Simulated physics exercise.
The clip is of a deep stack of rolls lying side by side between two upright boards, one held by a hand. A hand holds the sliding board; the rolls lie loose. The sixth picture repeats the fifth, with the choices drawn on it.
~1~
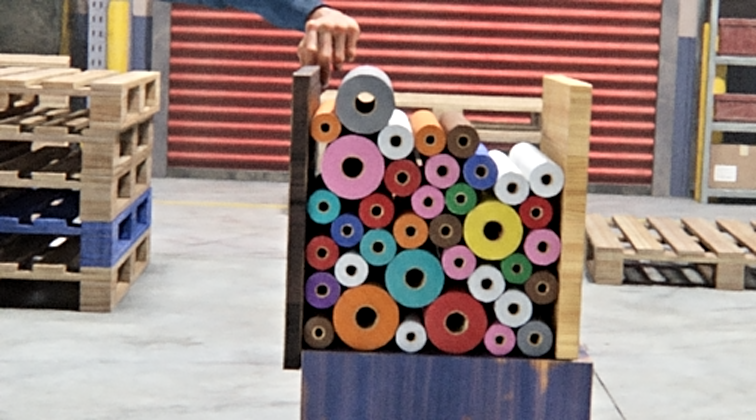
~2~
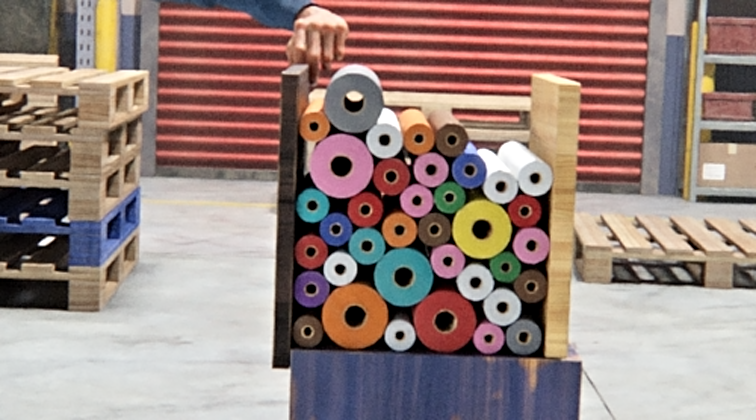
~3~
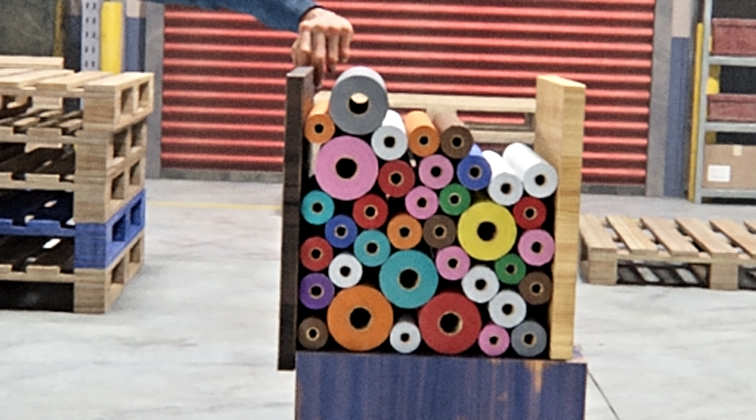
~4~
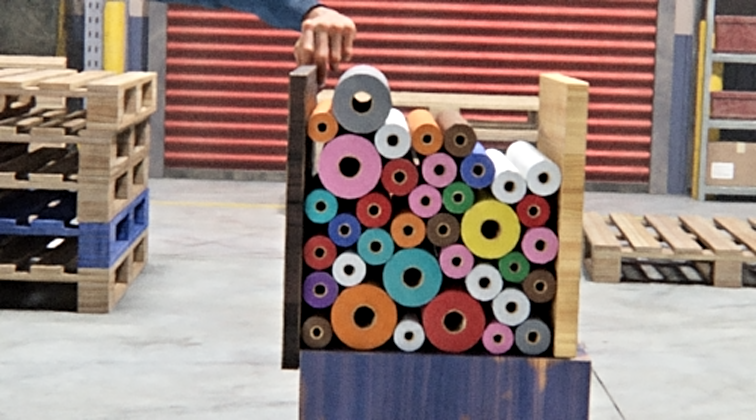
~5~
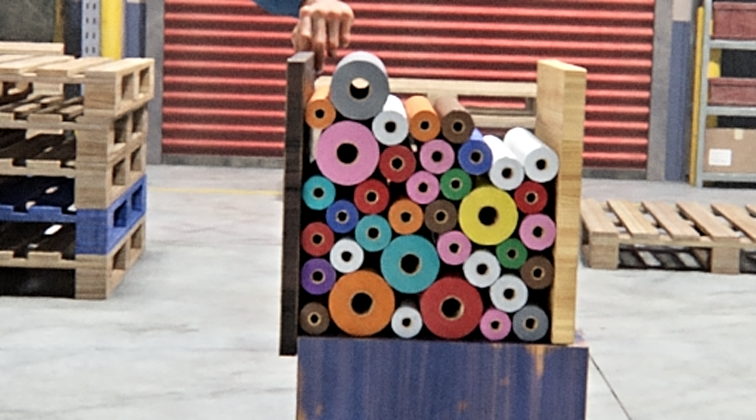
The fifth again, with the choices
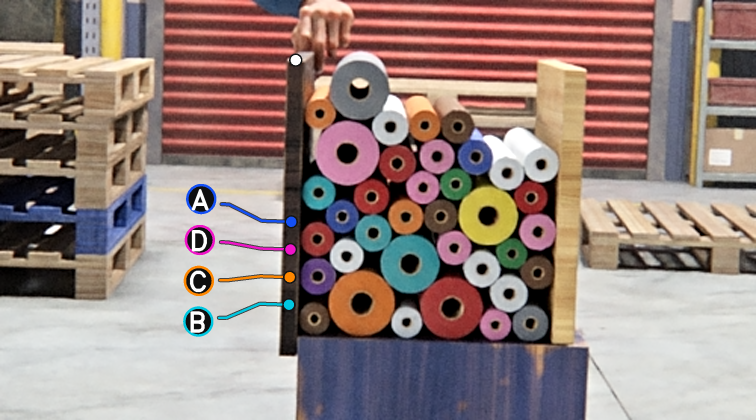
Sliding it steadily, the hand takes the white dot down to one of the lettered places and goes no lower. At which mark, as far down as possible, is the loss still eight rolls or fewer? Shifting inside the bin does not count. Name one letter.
D is the limit.
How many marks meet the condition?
The number is two.
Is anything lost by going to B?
At B: Yes.
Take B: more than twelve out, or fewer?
More than twelve.
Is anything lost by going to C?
Yes, at C.
On the copy, A at (291, 221); B at (289, 304); C at (290, 277); D at (291, 249); the white dot at (296, 60).
On D. First, top of the board (303, 141).
Then, top of the board (300, 233).
Finally, top of the board (300, 249), about five out over the board.
By contrast, A two out over the board; B more than eight out over the board; C more than eight out over the board.
